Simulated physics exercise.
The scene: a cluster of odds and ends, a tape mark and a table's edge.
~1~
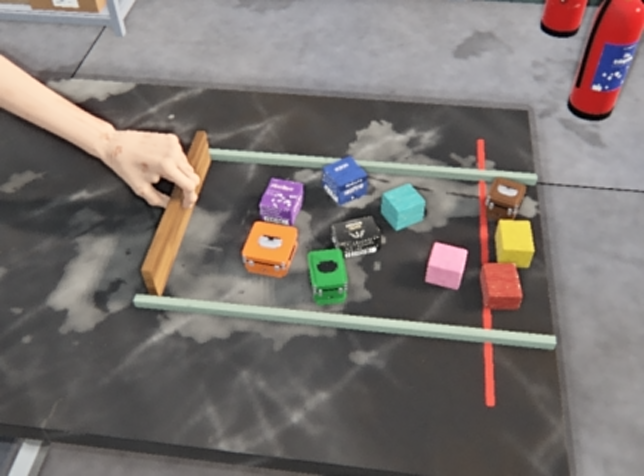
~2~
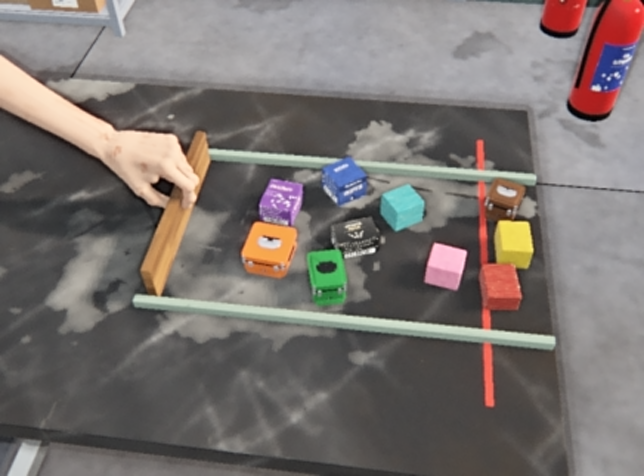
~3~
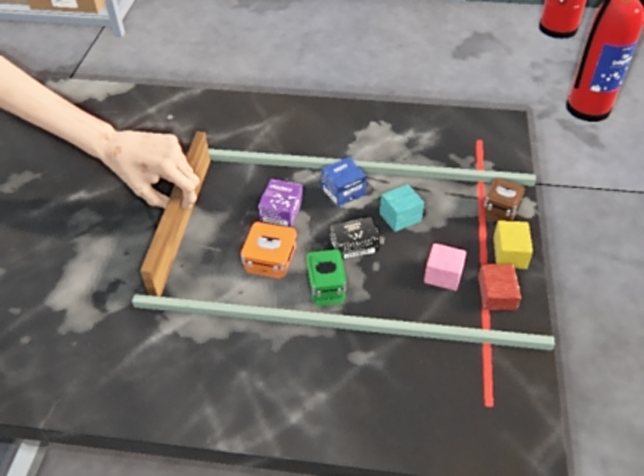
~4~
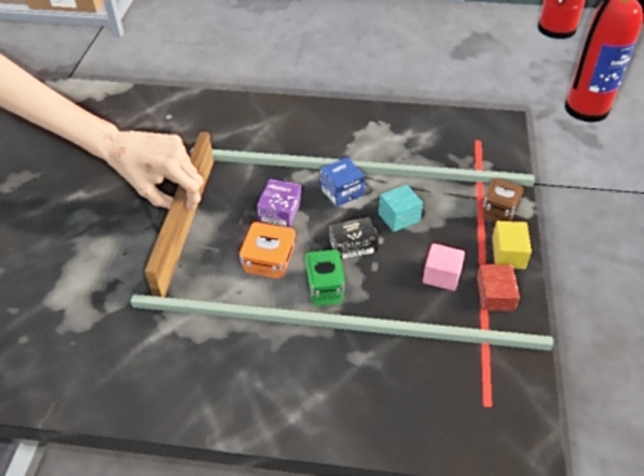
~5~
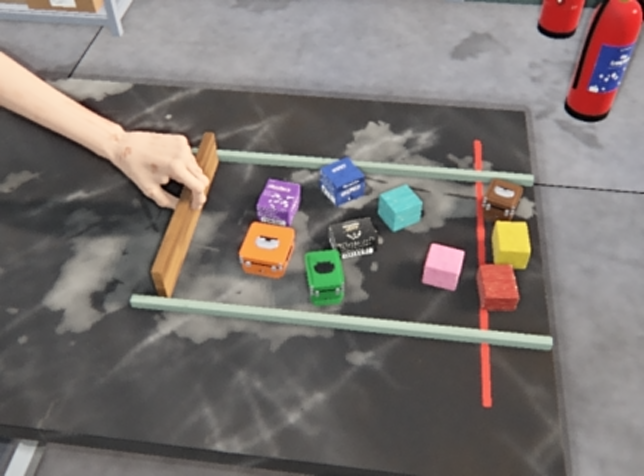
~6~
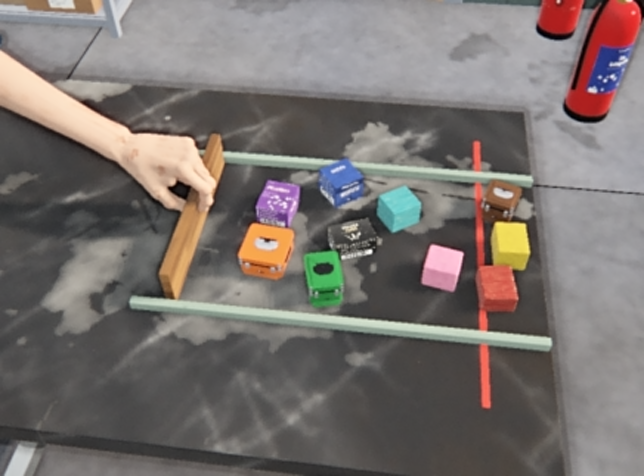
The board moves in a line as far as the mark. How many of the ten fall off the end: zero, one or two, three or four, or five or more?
Here the number that fall off is three or four.
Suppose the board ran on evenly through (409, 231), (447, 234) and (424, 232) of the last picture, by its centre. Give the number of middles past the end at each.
Place by place, 0, 0 and 0.
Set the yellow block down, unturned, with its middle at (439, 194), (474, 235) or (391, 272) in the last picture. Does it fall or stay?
In that order, it stays on; tumbles off; survives.
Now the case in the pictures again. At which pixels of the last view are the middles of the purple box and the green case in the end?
The purple box stops around (499, 222); the green case around (508, 316).
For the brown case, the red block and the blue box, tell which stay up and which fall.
The brown case comes down, the red block tumbles off, the blue box does not fall.
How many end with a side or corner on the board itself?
That makes 4.
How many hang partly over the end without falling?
The number is 3.
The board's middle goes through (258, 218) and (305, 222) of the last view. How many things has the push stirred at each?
2 and 5.
Soon after, none off yet; yellow block at rest near (509, 246); brown case at rest near (501, 203); red block at rest near (496, 288).
In the end, the number that fall off is three or four; gone, red block, brown case and yellow block.
